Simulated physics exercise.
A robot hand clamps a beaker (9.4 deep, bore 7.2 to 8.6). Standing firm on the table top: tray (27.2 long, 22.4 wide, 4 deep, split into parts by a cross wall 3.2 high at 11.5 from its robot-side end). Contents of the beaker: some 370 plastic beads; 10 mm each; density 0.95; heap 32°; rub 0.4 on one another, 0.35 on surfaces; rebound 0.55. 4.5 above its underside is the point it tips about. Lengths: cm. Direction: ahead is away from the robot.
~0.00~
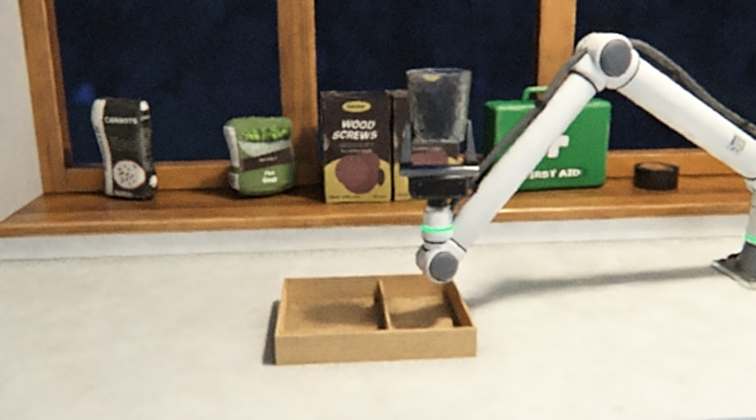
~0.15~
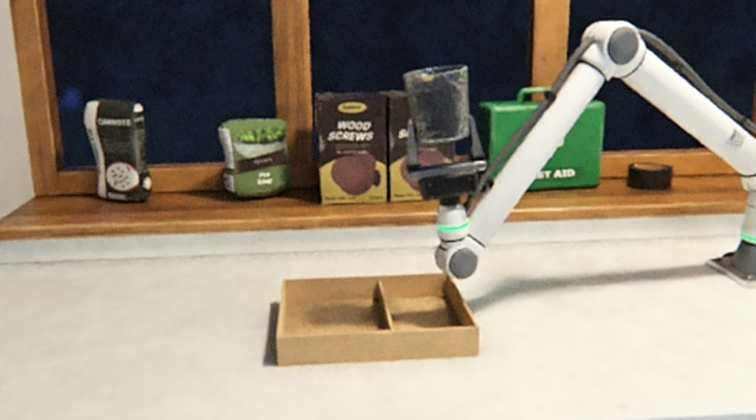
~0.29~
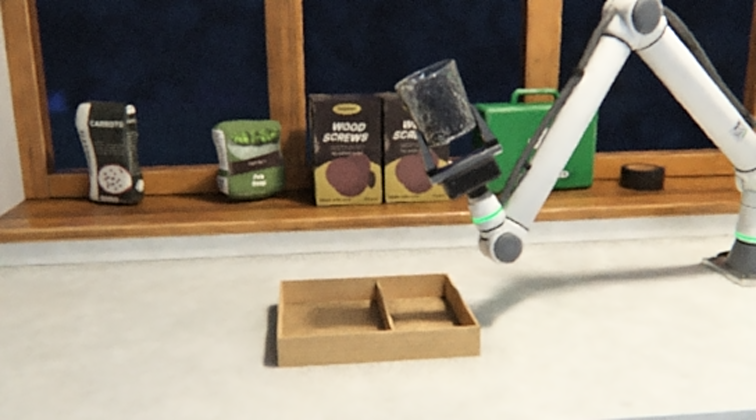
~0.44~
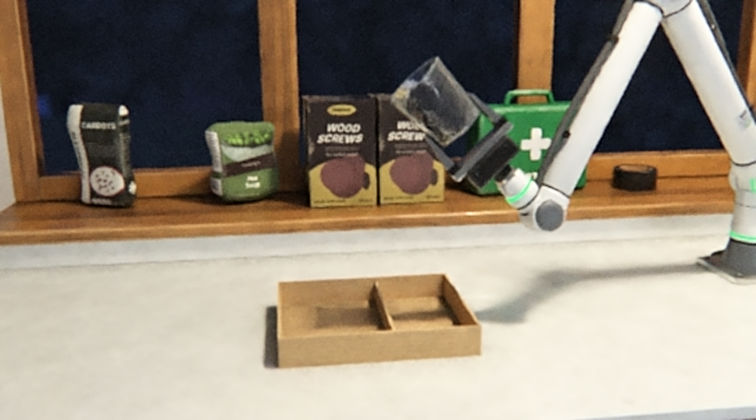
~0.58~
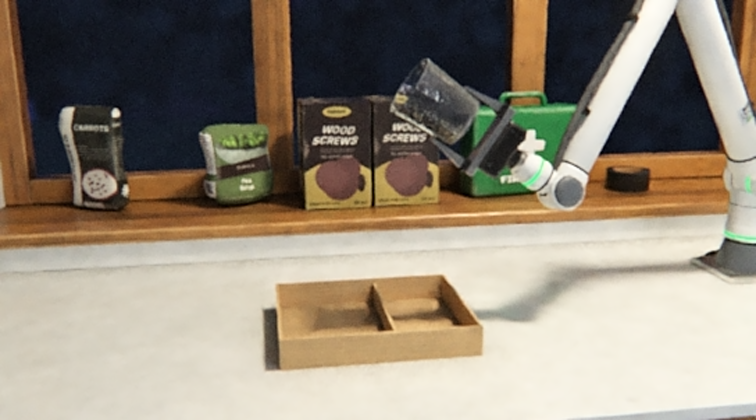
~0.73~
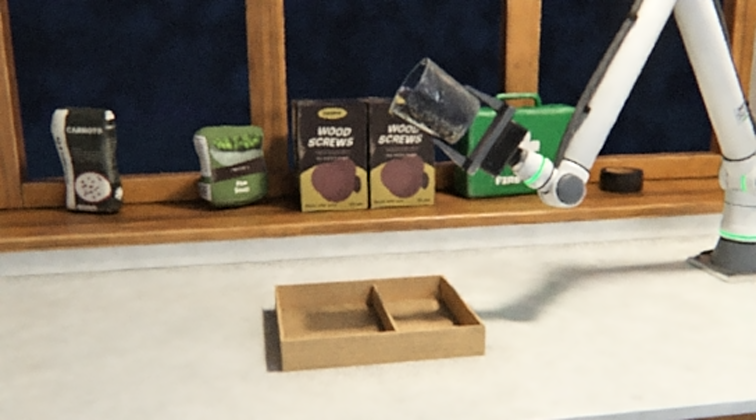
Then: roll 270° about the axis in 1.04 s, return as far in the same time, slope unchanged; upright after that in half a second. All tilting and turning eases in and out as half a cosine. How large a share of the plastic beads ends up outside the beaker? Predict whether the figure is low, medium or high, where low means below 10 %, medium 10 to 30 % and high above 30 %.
Low.
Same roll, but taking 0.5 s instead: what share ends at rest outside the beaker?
About 0 %.
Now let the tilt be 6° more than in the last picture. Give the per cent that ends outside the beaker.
The share would be around 15 per cent.
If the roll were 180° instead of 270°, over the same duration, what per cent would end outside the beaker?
In that case it would be around 5 percent.
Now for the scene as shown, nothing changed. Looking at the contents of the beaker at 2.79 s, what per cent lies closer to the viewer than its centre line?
It's close to 45 percent.
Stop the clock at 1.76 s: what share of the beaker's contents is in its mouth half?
Mouth-half share: Approx. 45 %.
By 1.76 s, tipped 56°, highest piece 37 above the table; 361 in the beaker, 4 in the far-side part, 2 in flight or on a rim.
By 2.79 s, tipped 56°, highest piece 37 above the table; 350 in the beaker, 12 in the far-side part, 5 in flight or on a rim.
By 3.51 s, upright, highest piece 39 above the table; 349 in the beaker, 17 in the far-side part, 1 in the robot-side part.
By 4.21 s, upright, highest piece 39 above the table; 349 in the beaker, 17 in the far-side part, 1 in the robot-side part.
Final count, 349 in the beaker, 17 in the far-side part, 1 in the robot-side part. That is 5 % outside the beaker.
